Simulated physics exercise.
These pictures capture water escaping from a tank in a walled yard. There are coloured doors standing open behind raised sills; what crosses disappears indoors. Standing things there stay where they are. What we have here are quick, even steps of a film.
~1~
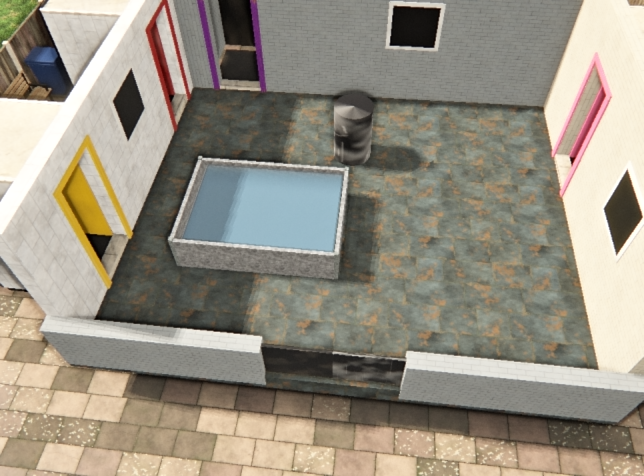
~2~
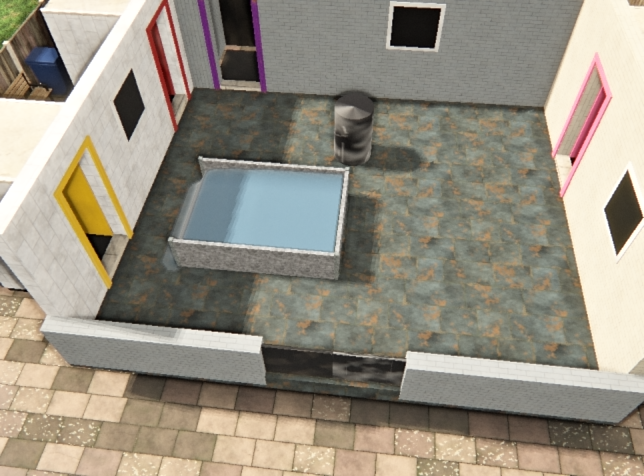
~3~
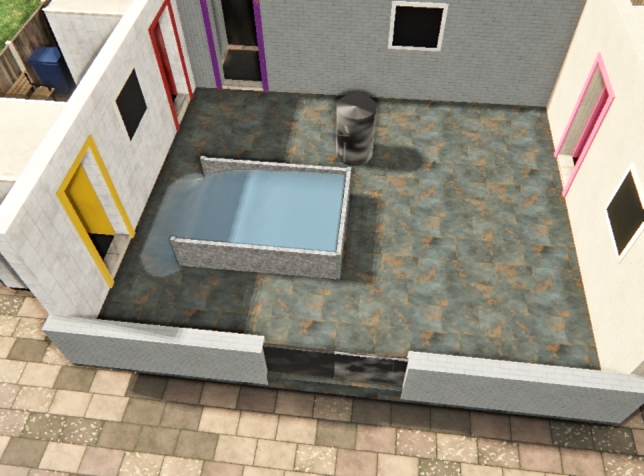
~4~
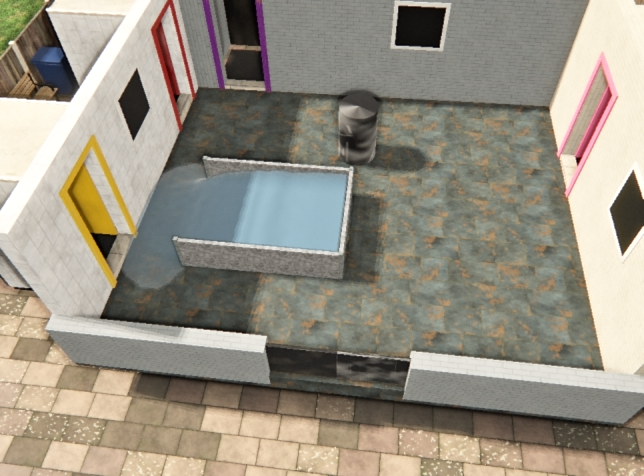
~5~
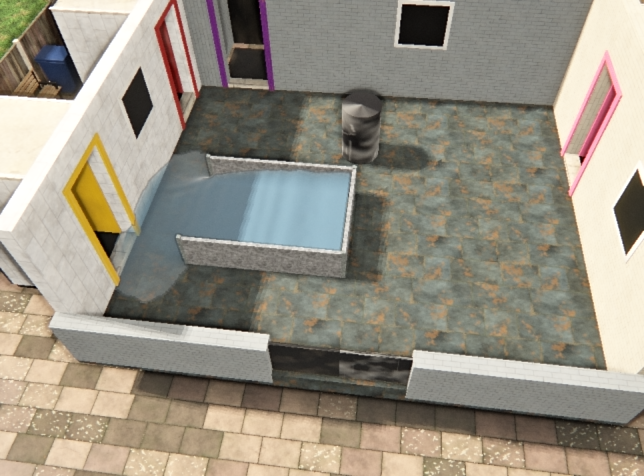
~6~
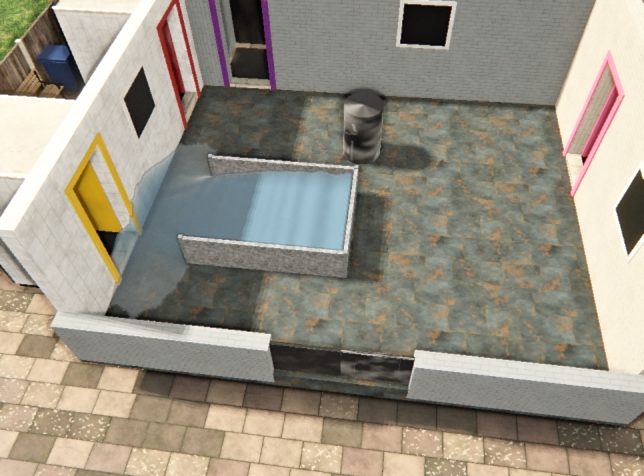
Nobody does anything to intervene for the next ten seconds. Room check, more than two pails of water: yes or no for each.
Purple door, yes; yellow door, yes; red door, no; pink door, no.
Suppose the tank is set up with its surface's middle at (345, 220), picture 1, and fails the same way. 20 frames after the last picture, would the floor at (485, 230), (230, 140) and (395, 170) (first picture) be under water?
Points in order: Not reached; inundated; not reached.
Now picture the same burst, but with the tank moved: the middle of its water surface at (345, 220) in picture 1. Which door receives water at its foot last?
The pink-painted one comes last.
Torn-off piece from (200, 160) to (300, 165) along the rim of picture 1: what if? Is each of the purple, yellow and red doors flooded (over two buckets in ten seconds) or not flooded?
Taking each in turn, the purple overflows, the yellow falls below the limit, the red overflows.
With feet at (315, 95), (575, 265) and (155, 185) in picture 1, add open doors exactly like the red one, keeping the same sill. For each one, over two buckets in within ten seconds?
First stays short of it, second stays short of it, third crosses the line.
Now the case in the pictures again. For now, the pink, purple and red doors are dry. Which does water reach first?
The red-painted one, before the others.
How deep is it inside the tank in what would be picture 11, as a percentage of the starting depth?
Roughly 60 per cent.
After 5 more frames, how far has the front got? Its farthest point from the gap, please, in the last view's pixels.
Farthest reach: (197, 103).
A moment on, water covers 10 % of the floor; the purple door not reached, the yellow door over two buckets in, the red door wet at the sill, nothing in, the pink door not reached.
Next, water covers 20 % of the floor; the purple door under two buckets in, the yellow door far over two buckets in, the red door wet at the sill, nothing in, the pink door not reached.
Then, water covers 40 % of the floor; the purple door far over two buckets in, the yellow door far over two buckets in, the red door wet at the sill, nothing in, the pink door not reached.
Later, water covers 80 % of the floor; the purple door far over two buckets in, the yellow door far over two buckets in, the red door wet at the sill, nothing in, the pink door not reached.
In the end, water covers 95 % of the floor; the purple door far over two buckets in, the yellow door far over two buckets in, the red door under two buckets in, the pink door wet at the sill, nothing in.
